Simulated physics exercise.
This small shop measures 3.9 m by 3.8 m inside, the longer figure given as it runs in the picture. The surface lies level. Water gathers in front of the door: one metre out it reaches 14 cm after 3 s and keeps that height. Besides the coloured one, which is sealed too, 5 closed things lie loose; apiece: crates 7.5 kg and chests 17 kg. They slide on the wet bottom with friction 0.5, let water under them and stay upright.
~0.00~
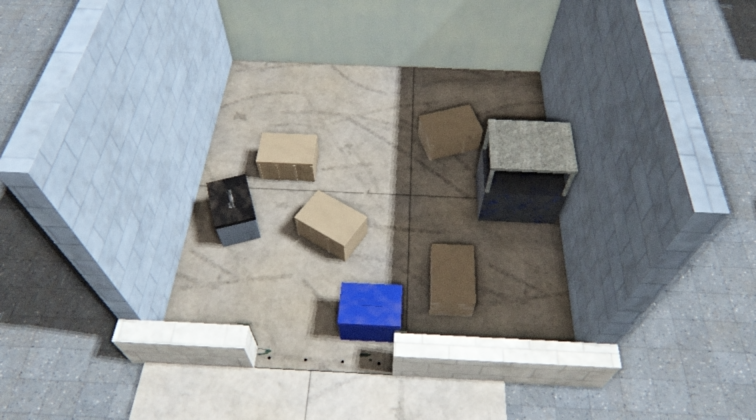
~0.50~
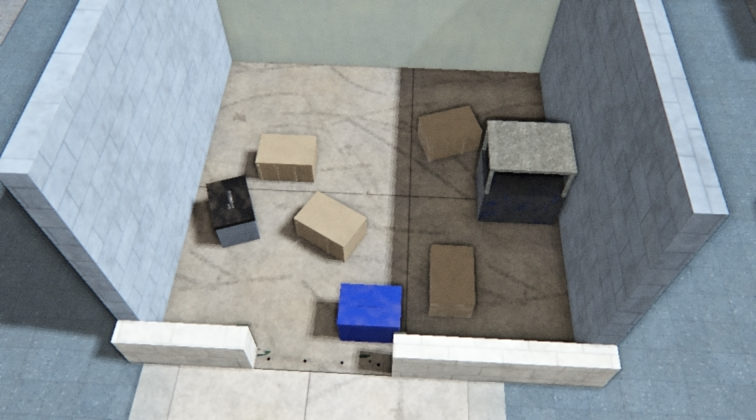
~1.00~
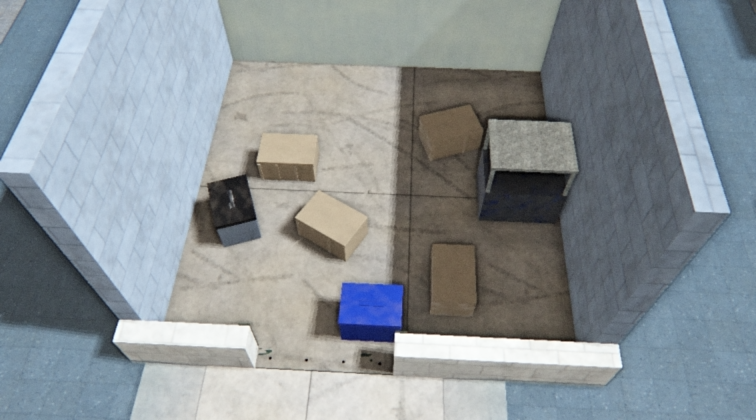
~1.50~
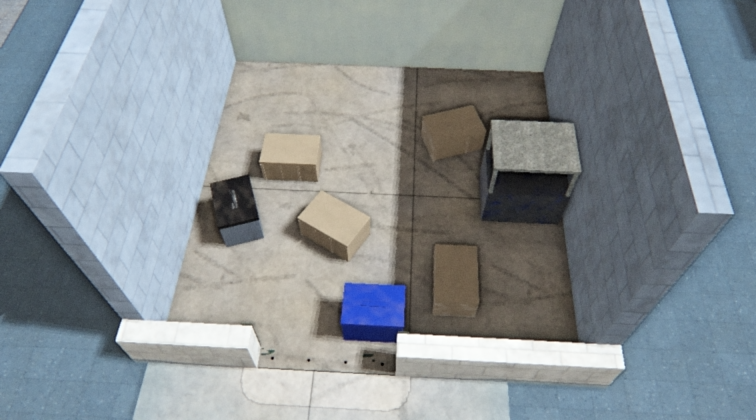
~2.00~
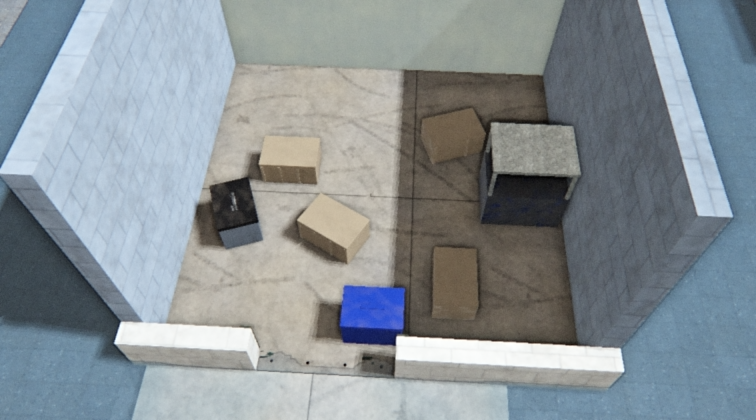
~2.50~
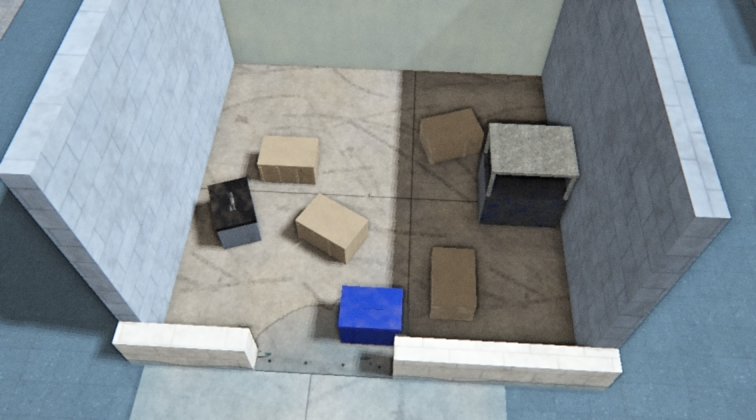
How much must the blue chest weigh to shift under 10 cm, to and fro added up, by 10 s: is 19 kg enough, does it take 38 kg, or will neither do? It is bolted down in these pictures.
Verdict: Only the higher weight holds it.
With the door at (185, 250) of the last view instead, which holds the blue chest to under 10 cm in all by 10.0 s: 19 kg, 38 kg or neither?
Then only the larger load is enough.
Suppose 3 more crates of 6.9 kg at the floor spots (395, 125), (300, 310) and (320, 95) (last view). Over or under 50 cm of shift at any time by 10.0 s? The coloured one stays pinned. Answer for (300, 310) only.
Answer: Past it.
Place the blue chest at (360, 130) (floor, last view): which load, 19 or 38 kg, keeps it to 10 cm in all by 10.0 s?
Either load holds.
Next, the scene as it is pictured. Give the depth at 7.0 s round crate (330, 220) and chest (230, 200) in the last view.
Roughly 2 and 4 cm.
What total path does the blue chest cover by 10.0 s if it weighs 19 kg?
About 60 cm.
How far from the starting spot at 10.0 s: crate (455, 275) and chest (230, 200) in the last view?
In that order: 0 cm, 0 cm.
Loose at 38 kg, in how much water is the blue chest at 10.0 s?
About 5 cm.
After 3.5 s the blue chest would be 2 cm from its start with 19 kg and 0 cm from its start with 38 kg; 6 cm of water round it then.
After 4.5 s the blue chest would be 35 cm from its start with 19 kg and 0 cm from its start with 38 kg; 6 cm of water round it then.
After 7.0 s the blue chest would be 44 cm from its start with 19 kg and 0 cm from its start with 38 kg; 5 cm of water round it then.
After 10.0 s the blue chest would be 60 cm from its start with 19 kg and 0 cm from its start with 38 kg; 5 cm of water round it then.
